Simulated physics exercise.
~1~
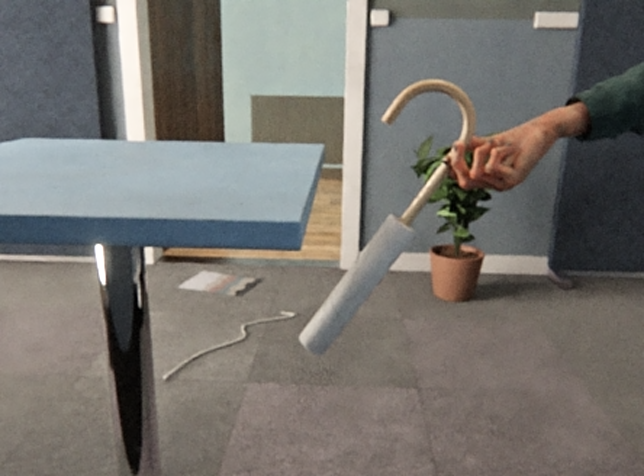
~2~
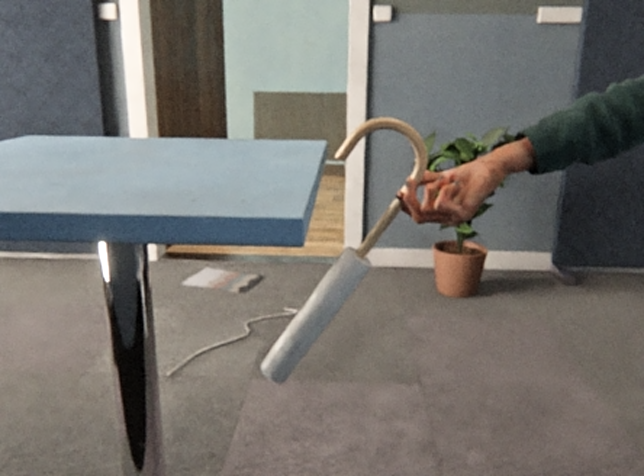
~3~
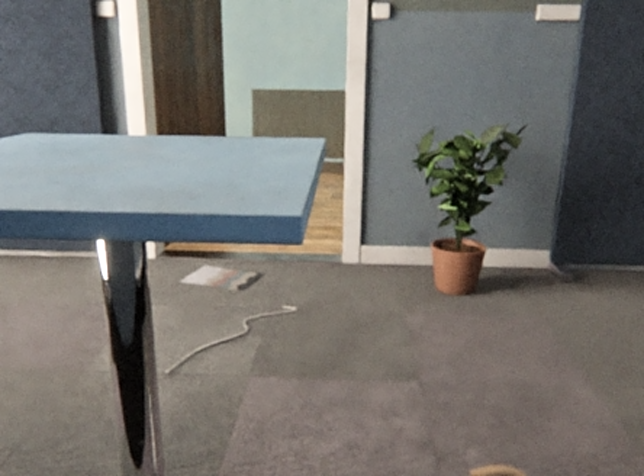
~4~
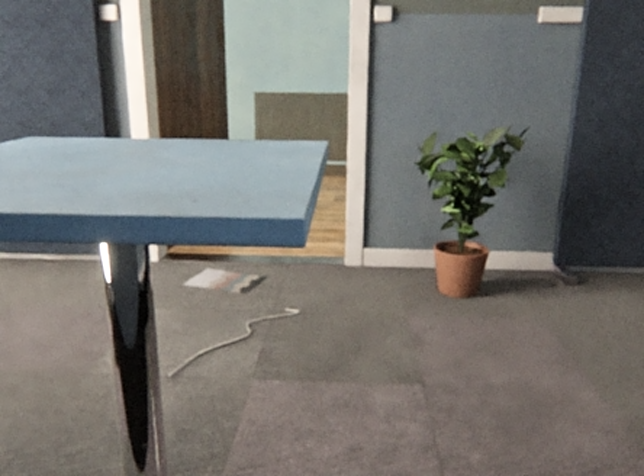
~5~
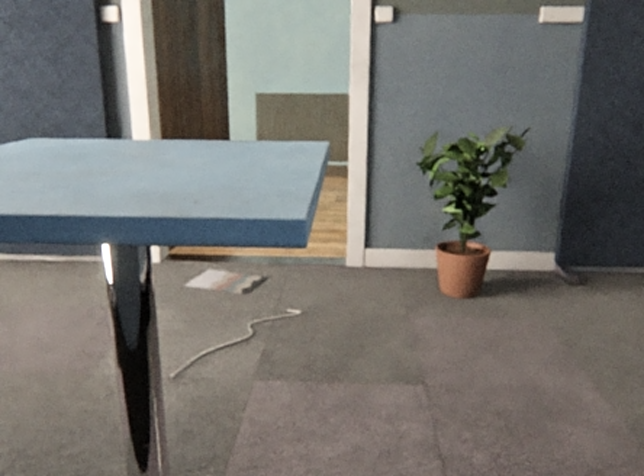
A hand in a dark green sleeve reaches in from the right, holding a folded white umbrella by its pale curved handle, in a grey-carpeted room seen from a slightly swaying, near table-height view. A blue tabletop on a shiny metal leg fills the left, with a white cord on the floor and a potted green plant standing by the blue-grey wall behind. The hand moves the umbrella left and down, bringing the hook to the table's right end. Then the hand is gone and the umbrella falls, only a bit of its handle showing at the bottom. It drops out of sight, leaving the table still and its edge empty.
